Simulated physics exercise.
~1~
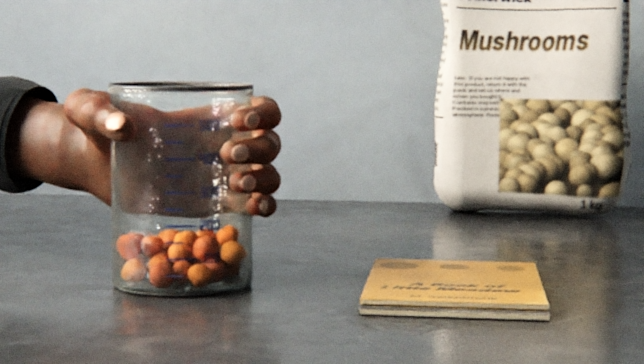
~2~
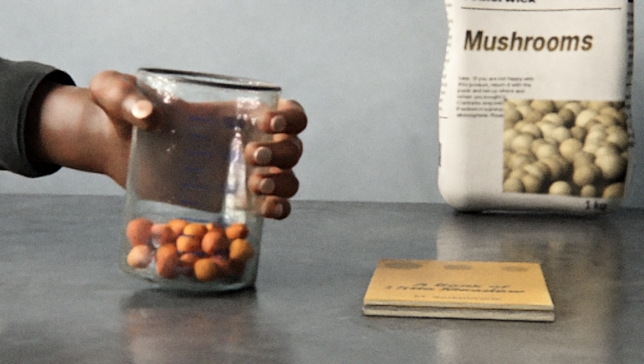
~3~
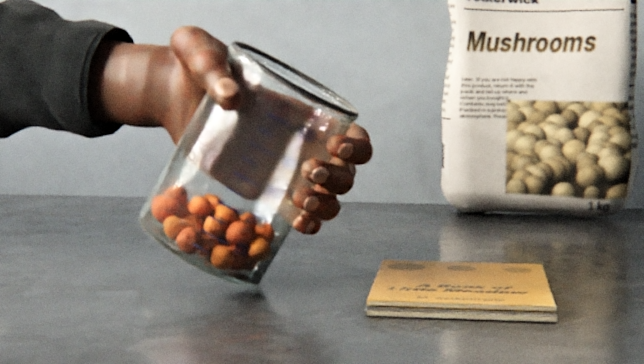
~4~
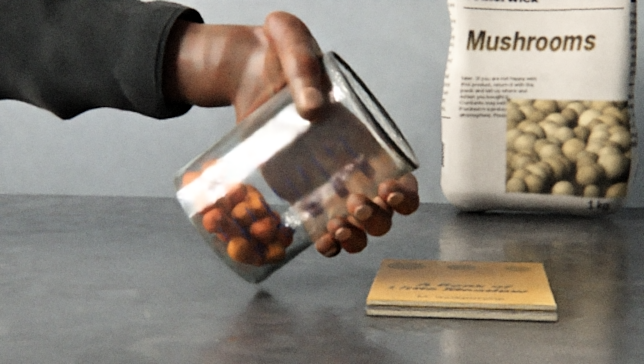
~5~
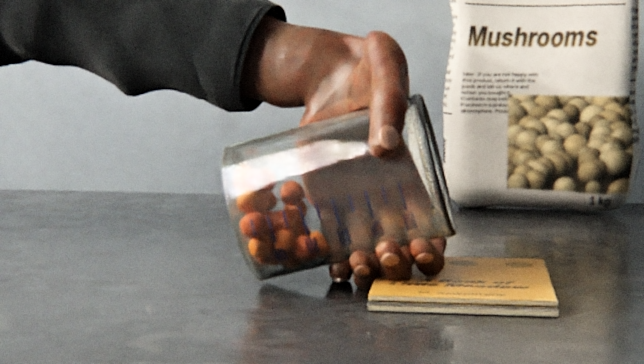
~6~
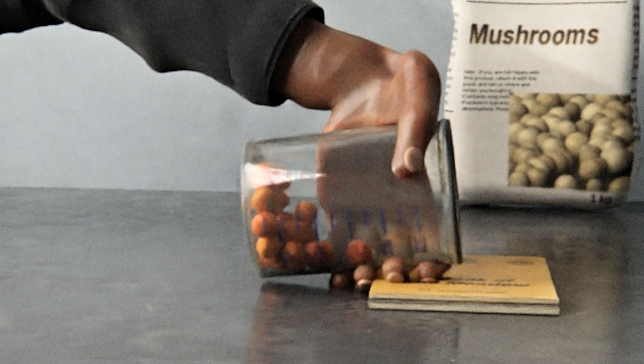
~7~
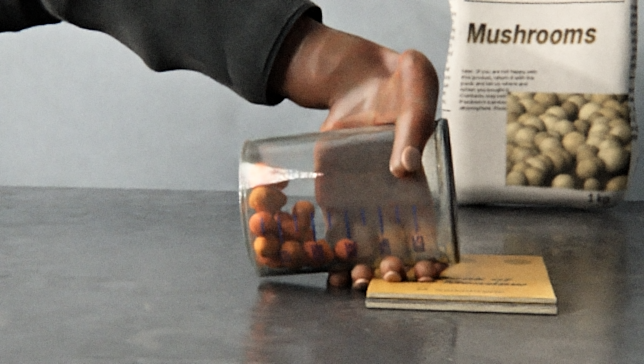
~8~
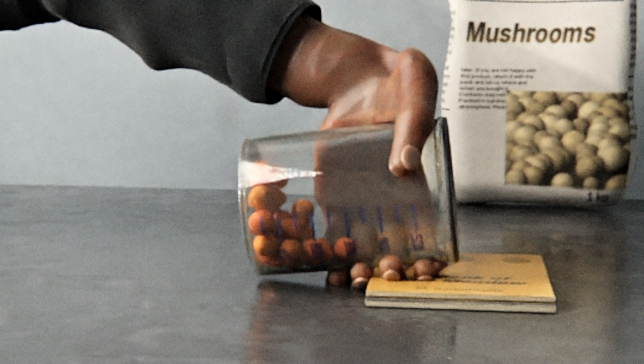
A hand in a dark sleeve reaches in from the left and grips a clear glass beaker holding small orange balls, seen from the side on a grey counter. A low pile of yellow books lies to the right, with a white bag labelled Mushrooms standing behind it against a pale wall. As the view sways slightly, the hand lifts the beaker and moves it right, tilting its mouth towards the books. The balls gather towards its base as it tips almost flat. Finally, the beaker rests on its side against the book pile, still held, with the orange balls inside.
